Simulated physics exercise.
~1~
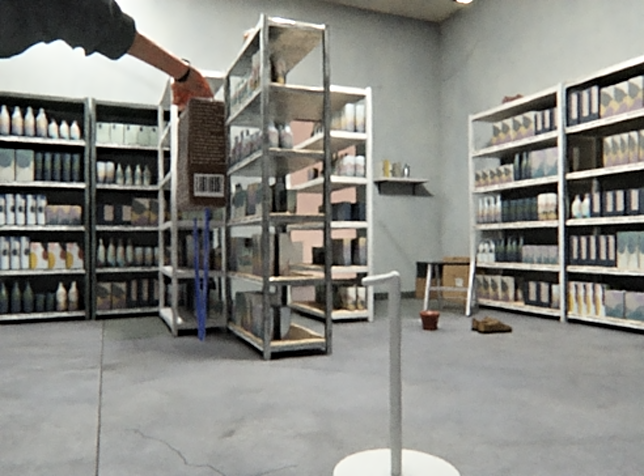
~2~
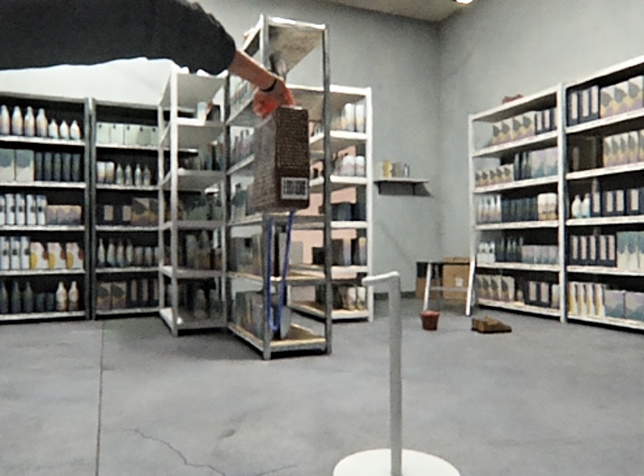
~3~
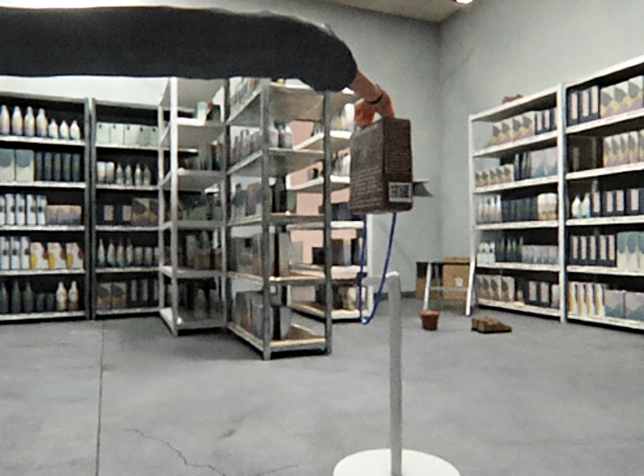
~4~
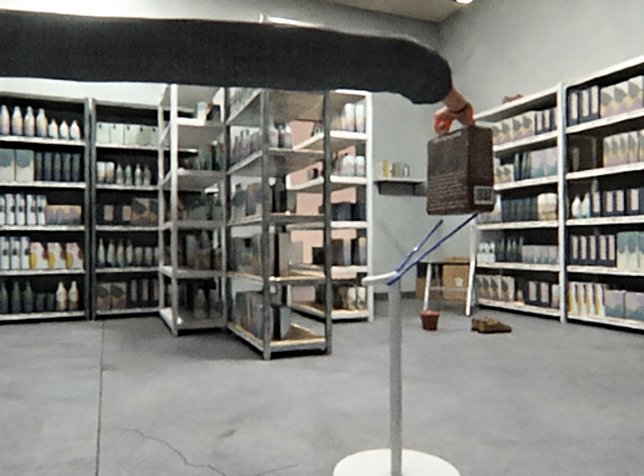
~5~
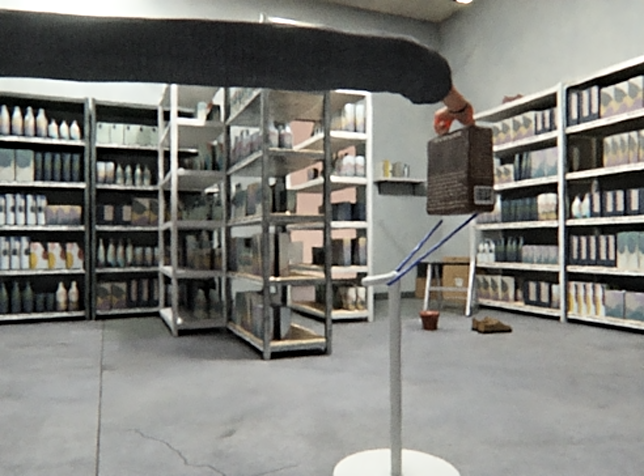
A brown bag with a blue loop of lead dangling beneath it hangs from a hand at the end of a dark-sleeved arm, seen from a still camera in a grey-floored storeroom. Shelves of bottles and boxes line the left, centre and right, and a pale post with a hook at its top stands on a round white base in front. The hand carries the bag upright to the right, nearing the post and then passing over it. Beyond the post, the loop catches on the hook and pulls tight at a slant. The hand stops, with the bag held snagged to the right.
